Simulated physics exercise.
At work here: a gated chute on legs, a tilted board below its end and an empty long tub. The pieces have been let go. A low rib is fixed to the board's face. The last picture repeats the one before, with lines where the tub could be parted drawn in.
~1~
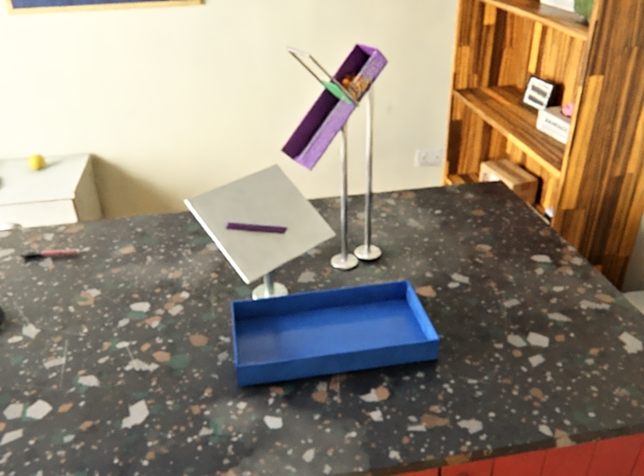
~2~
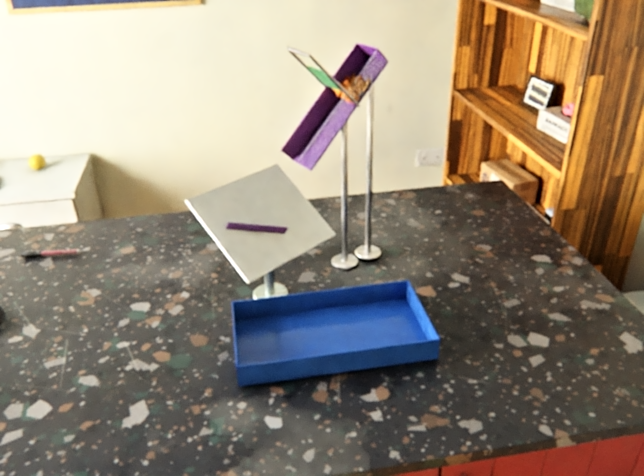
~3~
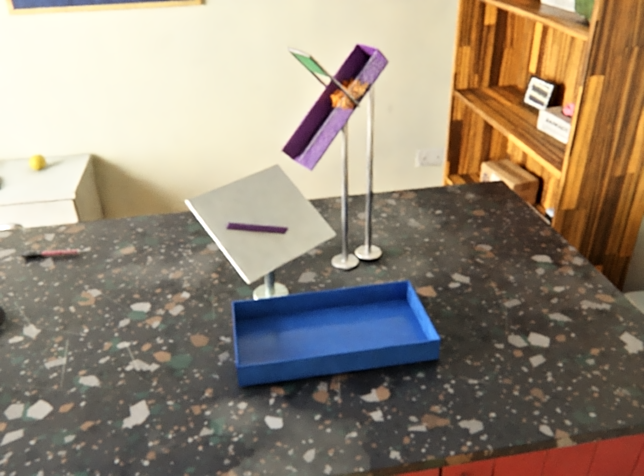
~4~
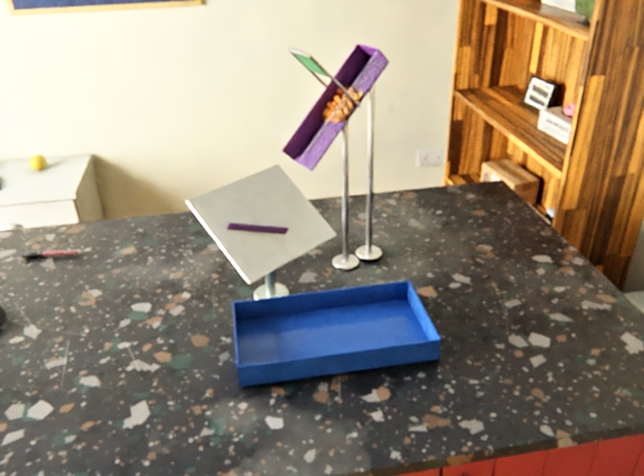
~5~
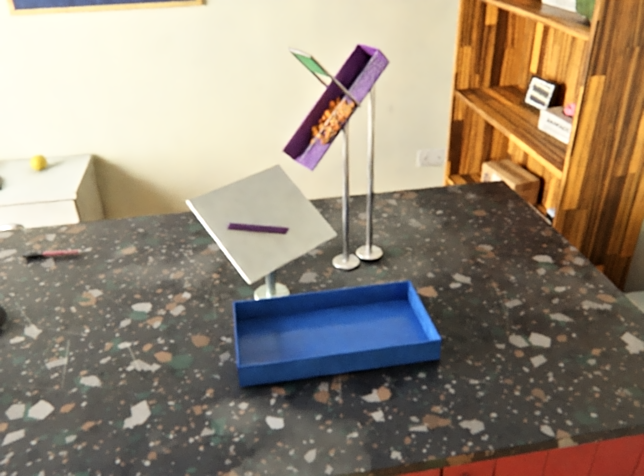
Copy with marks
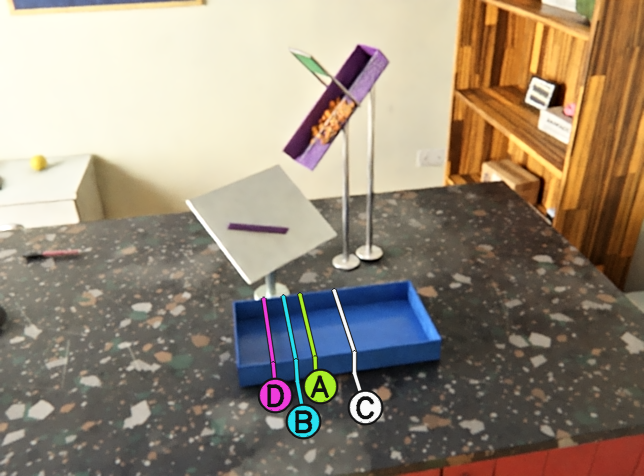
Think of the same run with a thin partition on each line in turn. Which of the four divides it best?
Take C.
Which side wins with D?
The right side.
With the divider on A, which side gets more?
Right.
On the marked copy, line A crosses the front rim at (314, 357); line B crosses the front rim at (295, 359); line C crosses the front rim at (354, 351); line D crosses the front rim at (273, 362).
If A is chosen, of what is caught, none on the left of the divider, all on the right.
If B is chosen, of what is caught, none on the left of the divider, all on the right.
If C is chosen, of what is caught, about half on the left of the divider, about half on the right.
If D is chosen, of what is caught, none on the left of the divider, all on the right.
